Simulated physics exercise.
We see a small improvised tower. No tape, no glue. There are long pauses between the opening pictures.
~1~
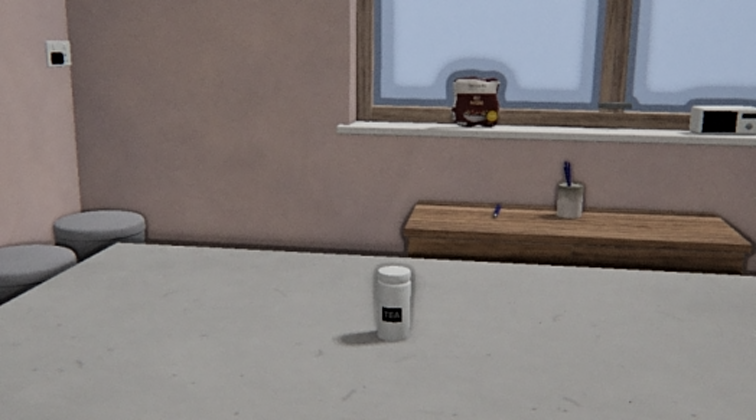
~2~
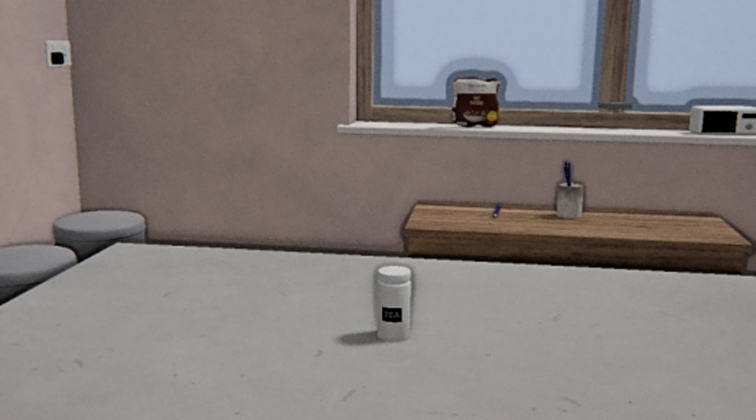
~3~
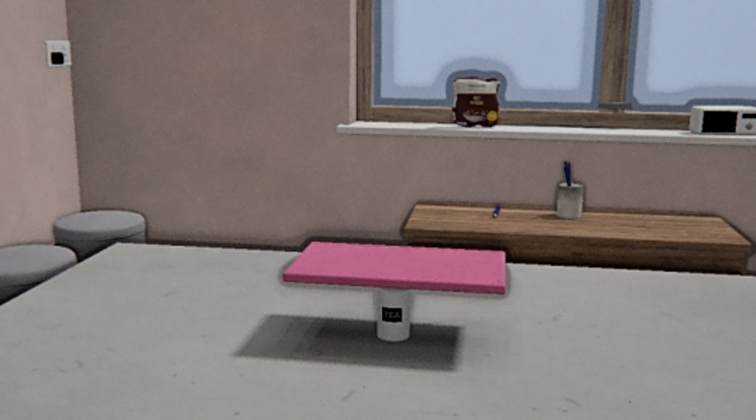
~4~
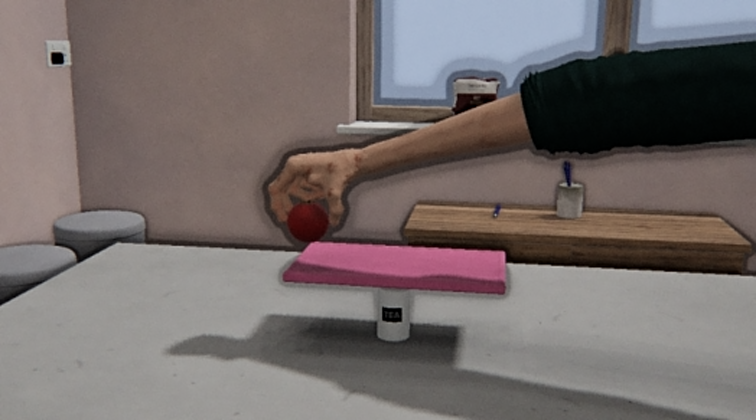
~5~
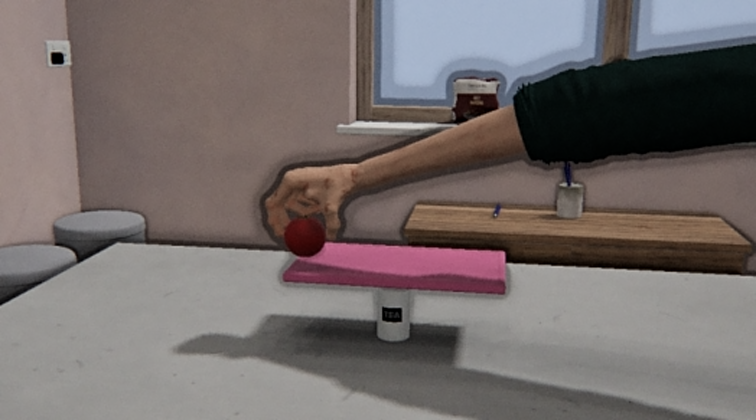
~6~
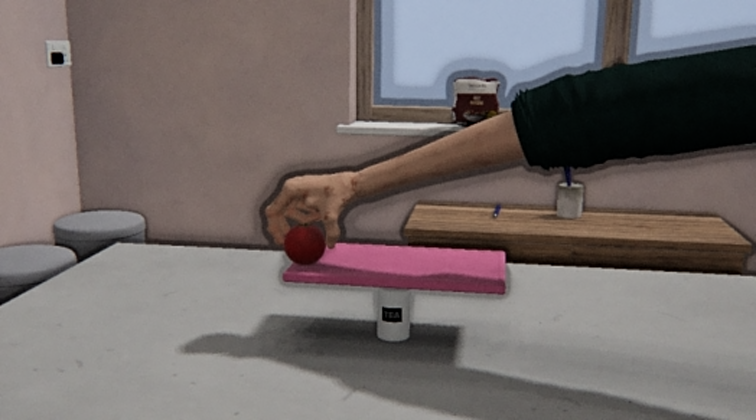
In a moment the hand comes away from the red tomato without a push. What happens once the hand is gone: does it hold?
It loses its balance.
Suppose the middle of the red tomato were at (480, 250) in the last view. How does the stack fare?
Then it gives way.
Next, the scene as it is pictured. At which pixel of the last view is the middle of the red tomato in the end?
At about (271, 324).
Then, 0.30 s later than the last frame, red tomato now fallen; pink lid tilted by 33°.
Then, 0.50 s later than the last frame, pink lid tilted by 59°.
Then, 1.50 s later than the last frame, pink lid tilted by 25°.
When it is over, fallen, red tomato; lying over in the stack, pink lid; white shaker as before. End places, in pixels of the last picture, red tomato near (271, 324). The stack comes apart.
